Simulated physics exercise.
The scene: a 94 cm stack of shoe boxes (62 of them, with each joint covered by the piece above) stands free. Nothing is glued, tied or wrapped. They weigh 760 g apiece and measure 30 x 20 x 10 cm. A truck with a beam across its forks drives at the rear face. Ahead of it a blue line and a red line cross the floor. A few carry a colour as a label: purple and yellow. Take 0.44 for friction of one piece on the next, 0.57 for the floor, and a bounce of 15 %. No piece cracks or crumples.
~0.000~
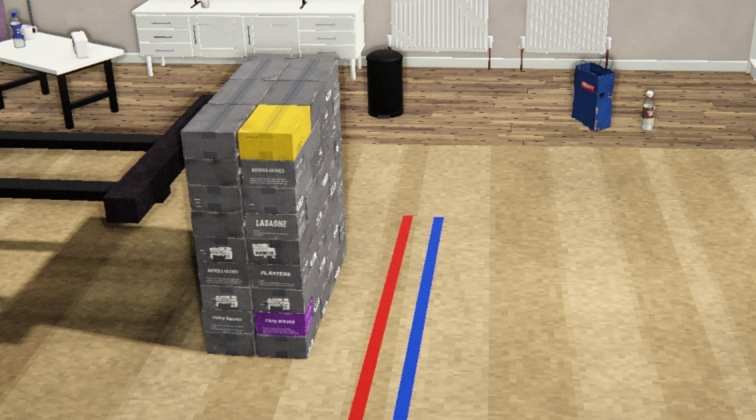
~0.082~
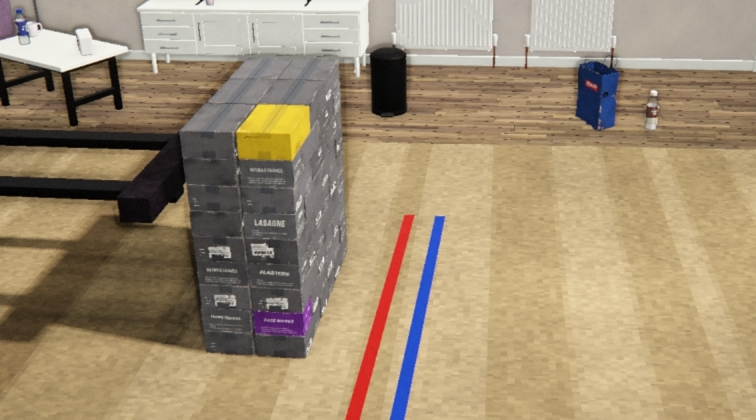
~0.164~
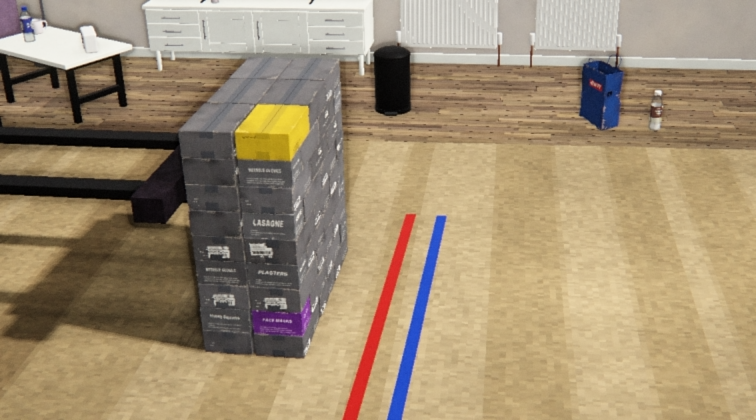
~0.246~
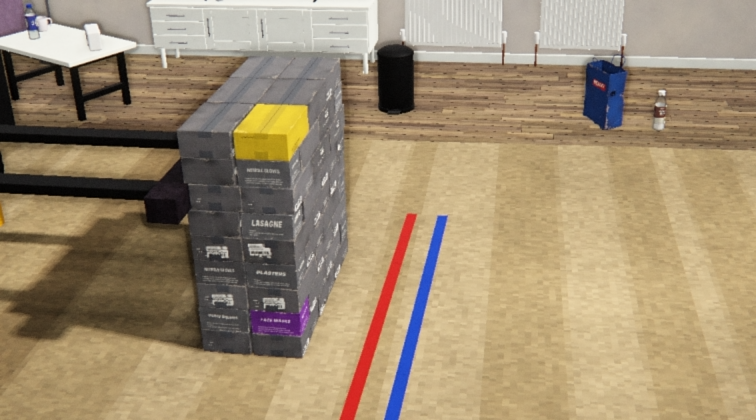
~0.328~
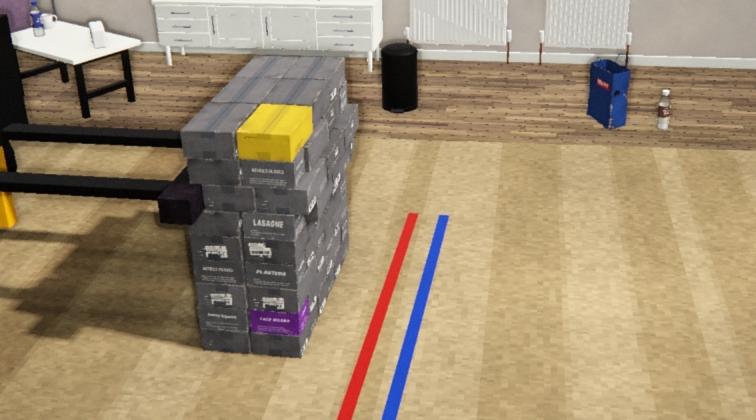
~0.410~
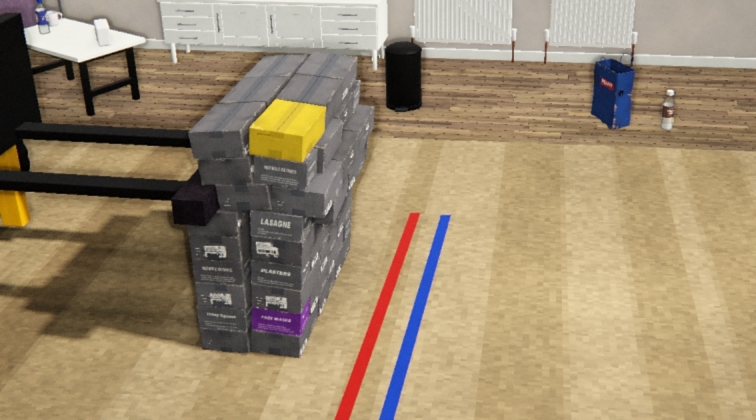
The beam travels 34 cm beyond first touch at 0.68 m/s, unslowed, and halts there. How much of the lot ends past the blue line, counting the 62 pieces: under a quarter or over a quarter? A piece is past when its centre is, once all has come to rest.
The part is more than a quarter.
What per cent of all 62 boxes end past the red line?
Near 50 per cent.
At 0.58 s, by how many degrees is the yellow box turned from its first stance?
Some 25°.
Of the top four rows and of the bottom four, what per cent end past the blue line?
From the top 70, from the bottom 10 per cent.
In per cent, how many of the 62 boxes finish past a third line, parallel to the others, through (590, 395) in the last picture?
Near 10 per cent.
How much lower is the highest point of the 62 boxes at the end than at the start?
Some 30 cm lower.
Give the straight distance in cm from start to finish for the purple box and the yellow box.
About: Purple 30, yellow 230.
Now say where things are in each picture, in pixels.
In the first picture (pixels give the middle of a visible side; the camera moves round a little), beam (123, 211) 15 cm from the stack; blue line, near end, (408, 376); red line, near end, (367, 373); purple box (280, 325); yellow box (275, 118); none has stirred.
The second picture shows beam (137, 211) 9 cm from the stack; yellow box (274, 118).
The third picture shows beam (151, 211) 38 mm from the stack; yellow box (273, 118).
The fourth picture shows beam (164, 211) 18 mm in; yellow box (271, 118); movement in 6 of them.
The fifth picture shows beam (177, 212) 7 cm in; yellow box (275, 119) 19 mm from its place; movement in 28 of them.
The sixth picture shows beam (191, 213) 13 cm in; blue line, near end, (398, 379); red line, near end, (358, 375); yellow box (289, 117) 6° from how it stood; purple box (276, 322) 4° from how it stood; steepest lean 7°, the box at (334, 146); movement in 44 of them.
After 0.58 s, none of the 62 boxes past the blue line, 62 disturbed; yellow box 24° from how it stood; purple box 17° from how it stood.
After 0.88 s, 14 of the 62 boxes past the blue line; purple box 55° from how it stood; yellow box 19° from how it stood, 24 cm lower.
After 1.30 s, 26 of the 62 boxes past the blue line; purple box on its side; yellow box 37° from how it stood, 56 cm lower.
In the end (2.7 s), 27 of the 62 boxes past the blue line; purple box on its side; yellow box 83 cm lower. That is 44 per cent. From the last view, middles, purple box near (348, 331).
